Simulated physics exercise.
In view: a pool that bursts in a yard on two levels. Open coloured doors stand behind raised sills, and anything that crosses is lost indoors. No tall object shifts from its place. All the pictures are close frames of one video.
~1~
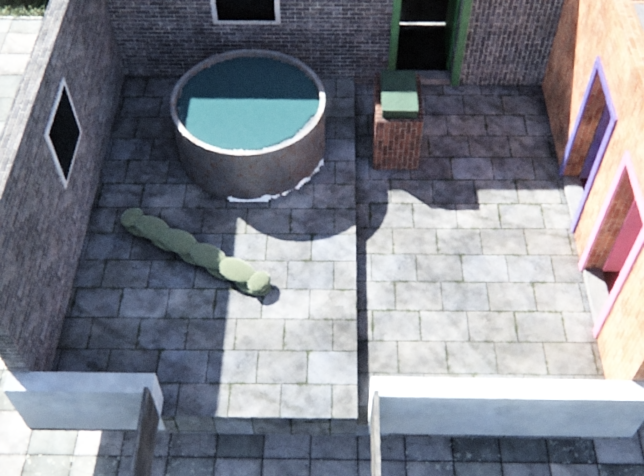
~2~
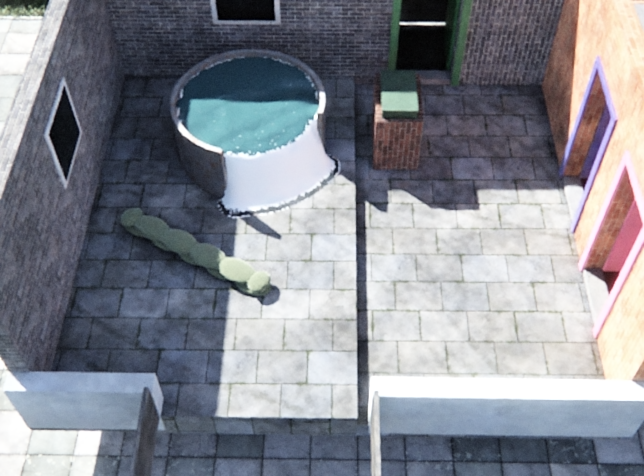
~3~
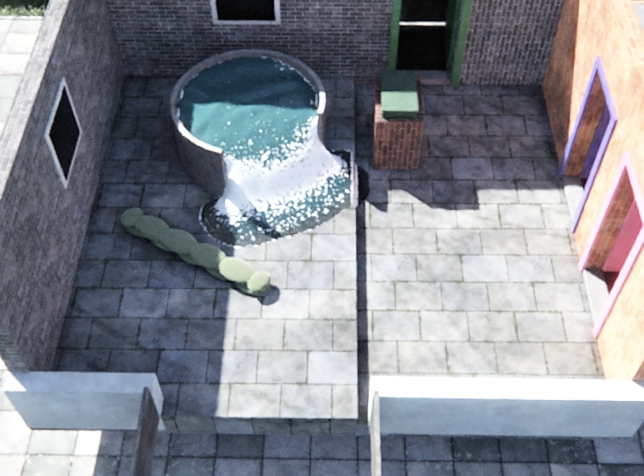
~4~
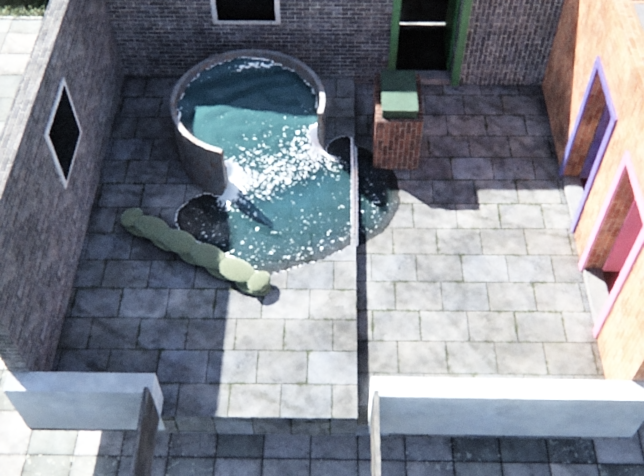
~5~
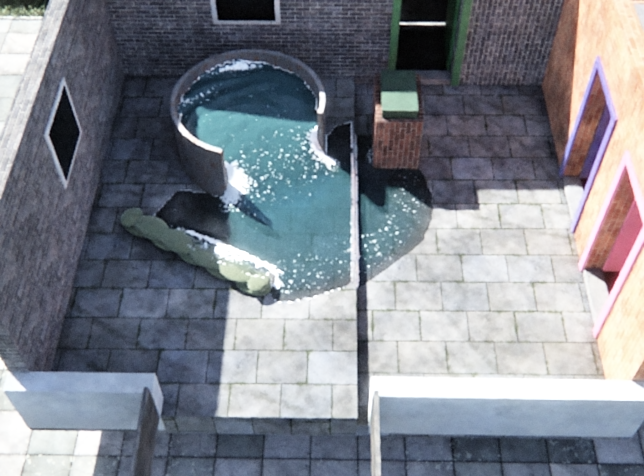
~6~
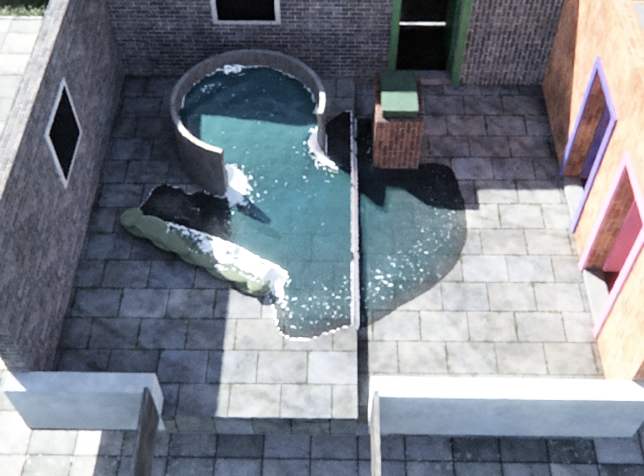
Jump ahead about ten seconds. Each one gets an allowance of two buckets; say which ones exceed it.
Going through them: The green door exceeds it; the blue door exceeds it; the pink door exceeds it.
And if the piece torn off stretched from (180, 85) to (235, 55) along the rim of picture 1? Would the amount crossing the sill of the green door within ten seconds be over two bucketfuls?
Note: Green falls short.
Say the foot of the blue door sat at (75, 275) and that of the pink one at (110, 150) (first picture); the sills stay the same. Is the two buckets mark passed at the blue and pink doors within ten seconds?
Well, blue door never reaches it while pink door never reaches it.
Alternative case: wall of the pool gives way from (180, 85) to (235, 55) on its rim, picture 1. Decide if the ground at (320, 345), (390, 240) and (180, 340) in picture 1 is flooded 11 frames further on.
Point by point: Unwetted; unwetted; unwetted.
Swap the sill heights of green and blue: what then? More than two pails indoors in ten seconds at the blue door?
In short, the blue door admits less.
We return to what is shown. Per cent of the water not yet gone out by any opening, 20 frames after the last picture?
My figure: Some 84 per cent.
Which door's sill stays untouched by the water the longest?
It would be the door marked green.
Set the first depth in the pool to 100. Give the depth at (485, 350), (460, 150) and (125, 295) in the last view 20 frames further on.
First 25, next 0, last 0 in a hundred.
A moment on, water covers 55 % of the floor; the green door not reached, the blue door wet at the sill, nothing in, the pink door wet at the sill, nothing in.
Next, water covers 65 % of the floor; the green door wet at the sill, nothing in, the blue door under two buckets in, the pink door under two buckets in.
Then, water covers 60 % of the floor; the green door wet at the sill, nothing in, the blue door over two buckets in, the pink door far over two buckets in.
Later, water covers 80 % of the floor; the green door over two buckets in, the blue door over two buckets in, the pink door far over two buckets in.
In the end, water covers 80 % of the floor; the green door over two buckets in, the blue door over two buckets in, the pink door far over two buckets in.
